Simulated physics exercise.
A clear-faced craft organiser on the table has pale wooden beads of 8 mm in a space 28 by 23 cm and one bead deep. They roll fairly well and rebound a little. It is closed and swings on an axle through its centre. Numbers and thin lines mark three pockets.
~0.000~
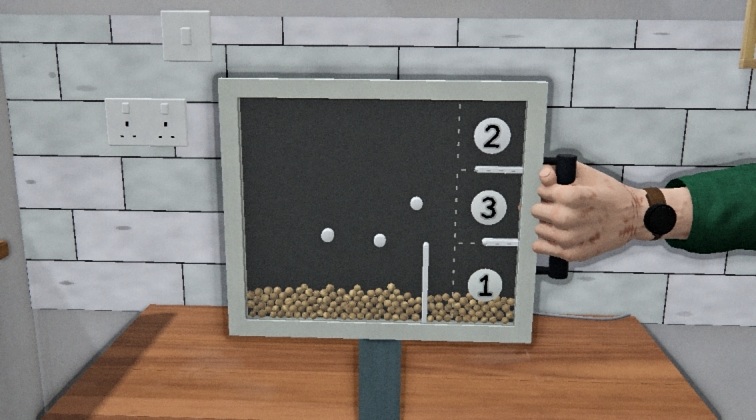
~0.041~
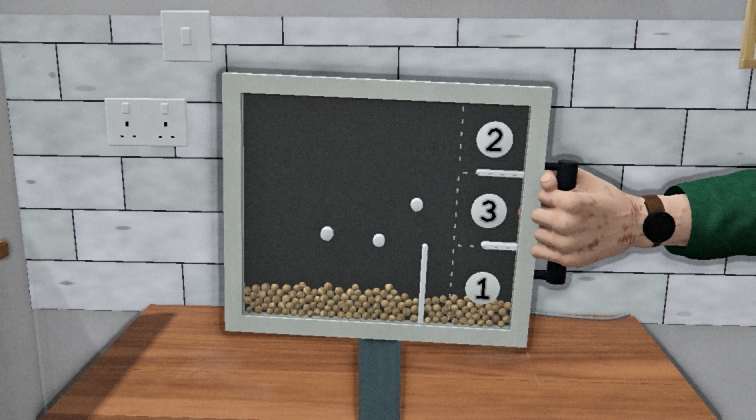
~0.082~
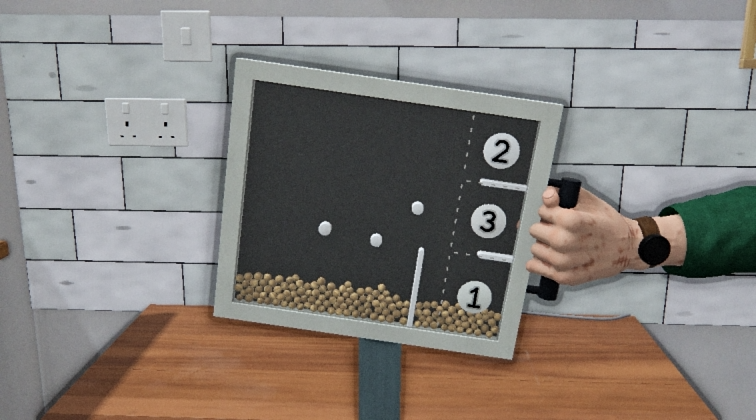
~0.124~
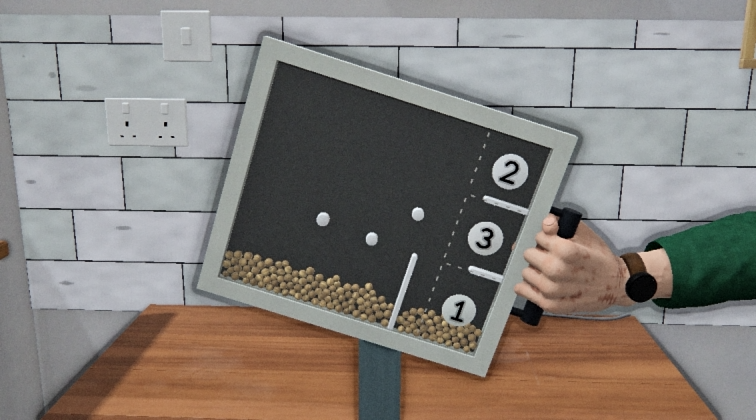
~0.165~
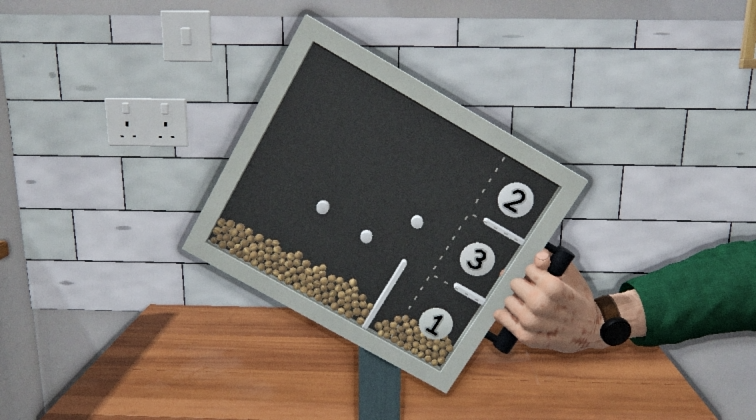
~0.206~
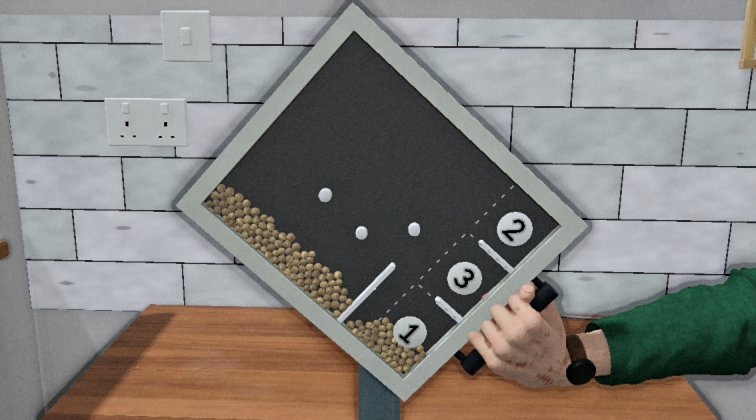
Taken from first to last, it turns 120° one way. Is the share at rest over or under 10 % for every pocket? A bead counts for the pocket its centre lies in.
No. 1: Over, no. 2: Over, no. 3: Over 10 %.
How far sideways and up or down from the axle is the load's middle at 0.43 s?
About 9 cm left and 1 cm above.
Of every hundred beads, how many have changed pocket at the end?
About 75 per cent.
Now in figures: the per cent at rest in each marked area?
Pocket 1: 30; pocket 2: 40; pocket 3: 30.
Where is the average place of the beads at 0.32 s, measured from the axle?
About 9 cm left and 3 cm below.
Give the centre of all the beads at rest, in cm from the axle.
Some 4 cm left and 11 cm below.
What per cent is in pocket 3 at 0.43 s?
About 0 per cent.
By 0.32 s, it stands 77° clockwise; the beads' middle is 9 cm left of and 3 cm below the centre; no. 1, 25 %.
By 0.43 s, it stands 109° clockwise; the beads' middle is 9 cm left of and 1 cm above the centre; no. 1, 25 %.
By 0.53 s, it stands 120° clockwise; the beads' middle is 7 cm left of and level with the centre; no. 1, 30 %.
At rest by 1.6 s, it stands 120° clockwise; no. 1, 30 %, no. 2, 40 %, no. 3, 30 %.
